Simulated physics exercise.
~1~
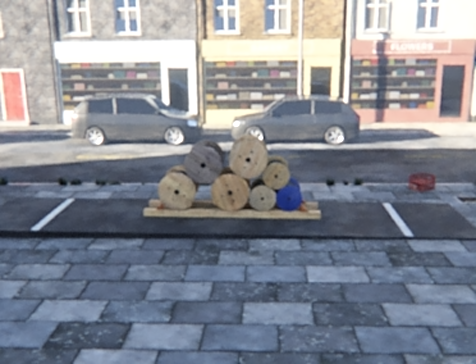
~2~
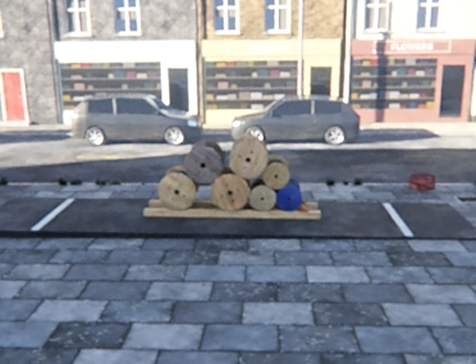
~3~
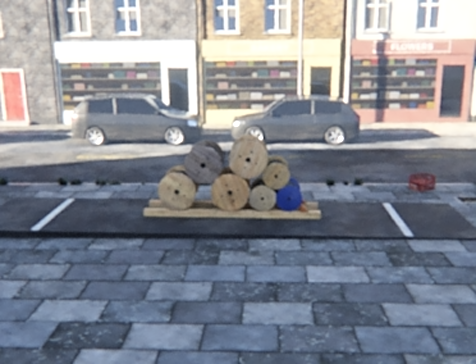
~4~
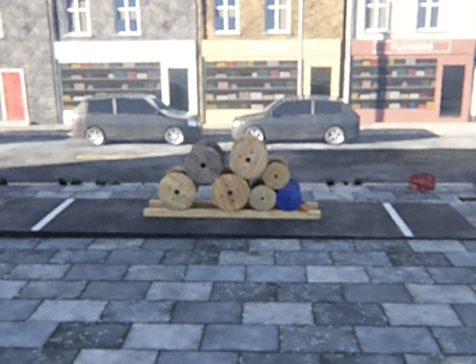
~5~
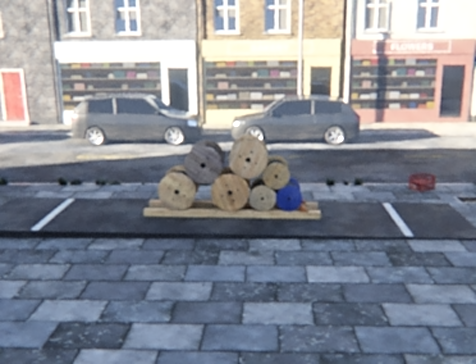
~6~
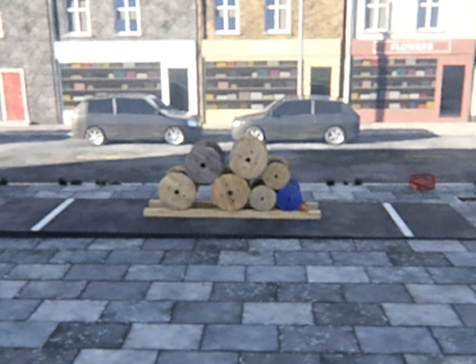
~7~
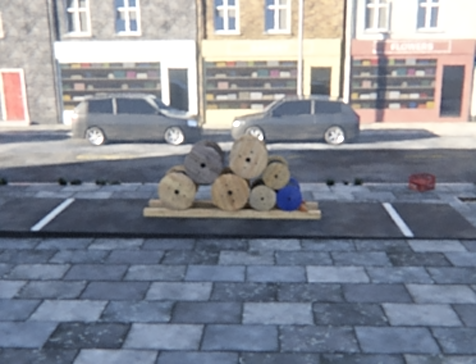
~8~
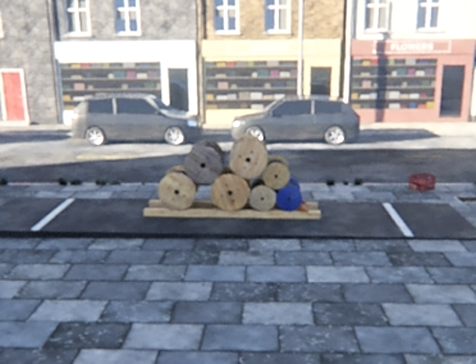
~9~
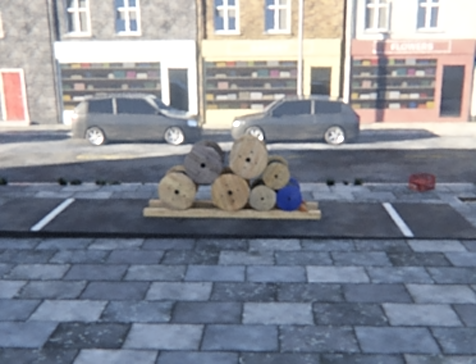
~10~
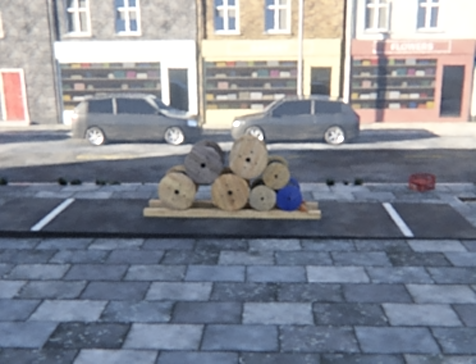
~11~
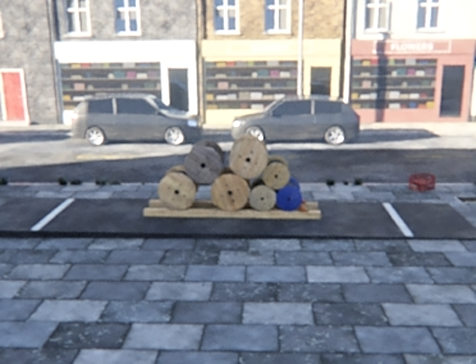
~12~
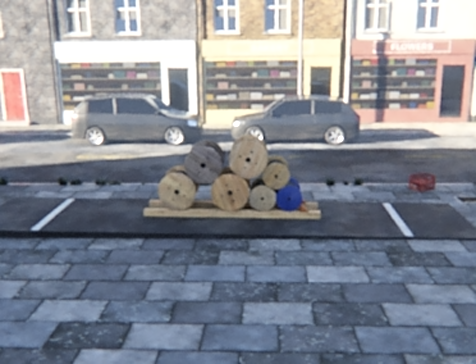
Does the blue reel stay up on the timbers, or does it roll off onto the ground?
It stays up on the timbers, still sitting at the right of the bottom row with the rest of the stack unmoved.
